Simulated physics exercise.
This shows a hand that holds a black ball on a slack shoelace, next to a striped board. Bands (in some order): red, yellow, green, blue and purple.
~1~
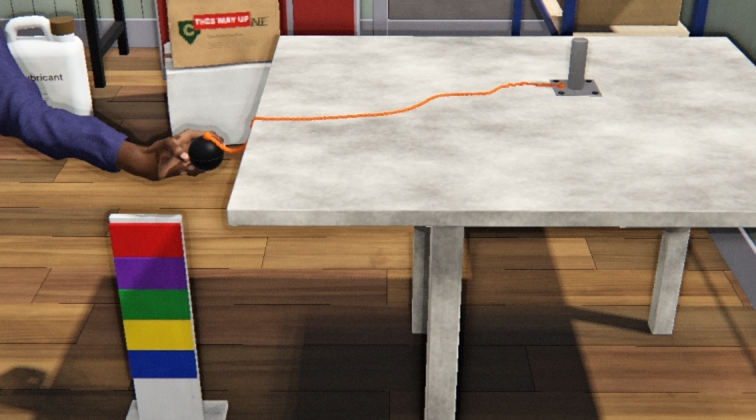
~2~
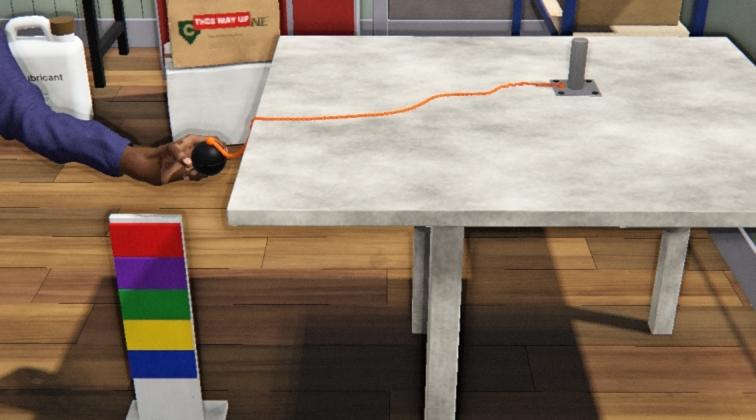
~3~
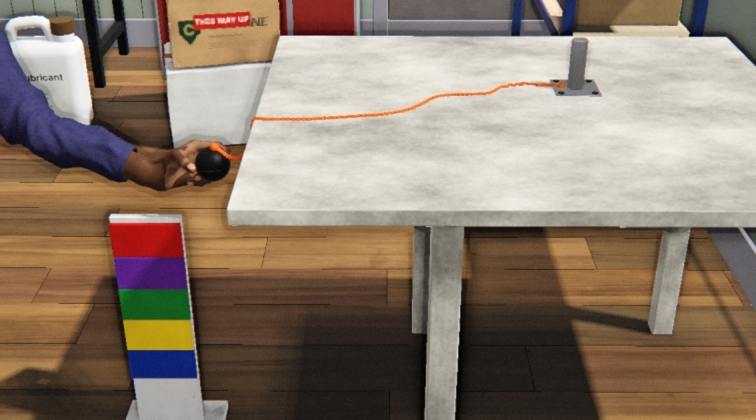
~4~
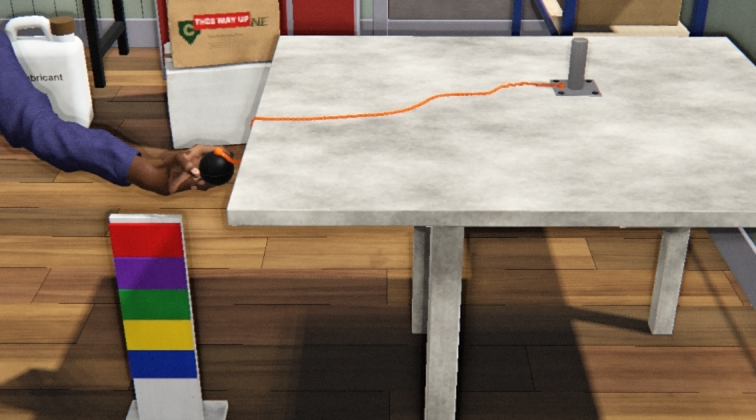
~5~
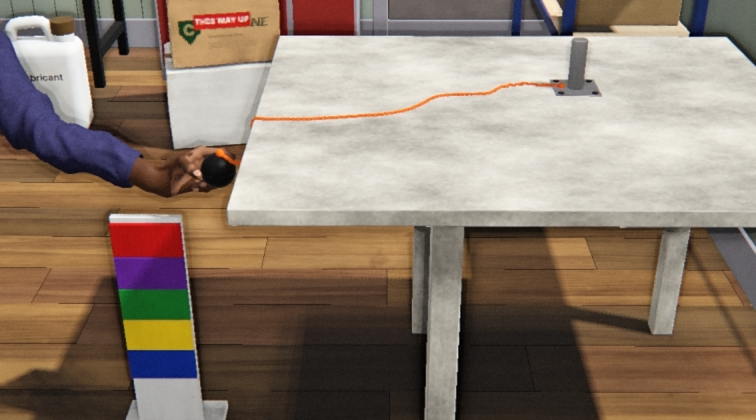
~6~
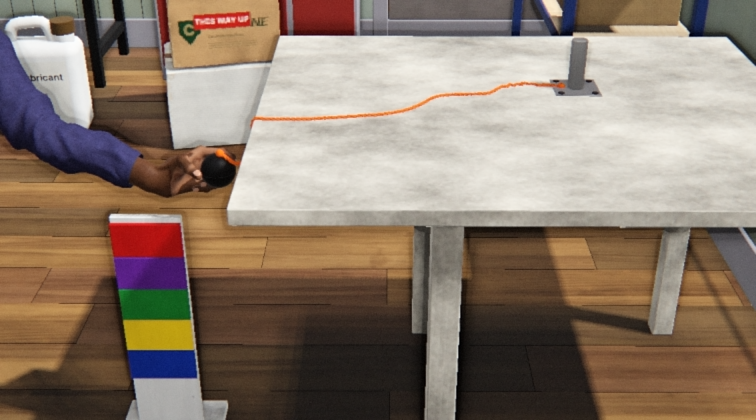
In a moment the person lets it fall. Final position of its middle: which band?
Band: Red.
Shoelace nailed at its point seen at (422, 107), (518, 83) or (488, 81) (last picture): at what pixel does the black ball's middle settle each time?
Approximately (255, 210), (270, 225) and (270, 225) respectively.
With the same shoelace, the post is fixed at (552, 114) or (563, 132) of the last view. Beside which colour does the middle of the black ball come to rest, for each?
Try one - purple; try two - purple.
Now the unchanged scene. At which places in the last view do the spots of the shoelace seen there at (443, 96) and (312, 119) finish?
First one: (415, 94); second one: (267, 102).
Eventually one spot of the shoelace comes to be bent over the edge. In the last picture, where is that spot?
(305, 119), give or take.
A little later, ball near (270, 225); level with red.
Next, ball near (249, 223); level with red.
When it is over, ball near (268, 231); level with red. The red one.
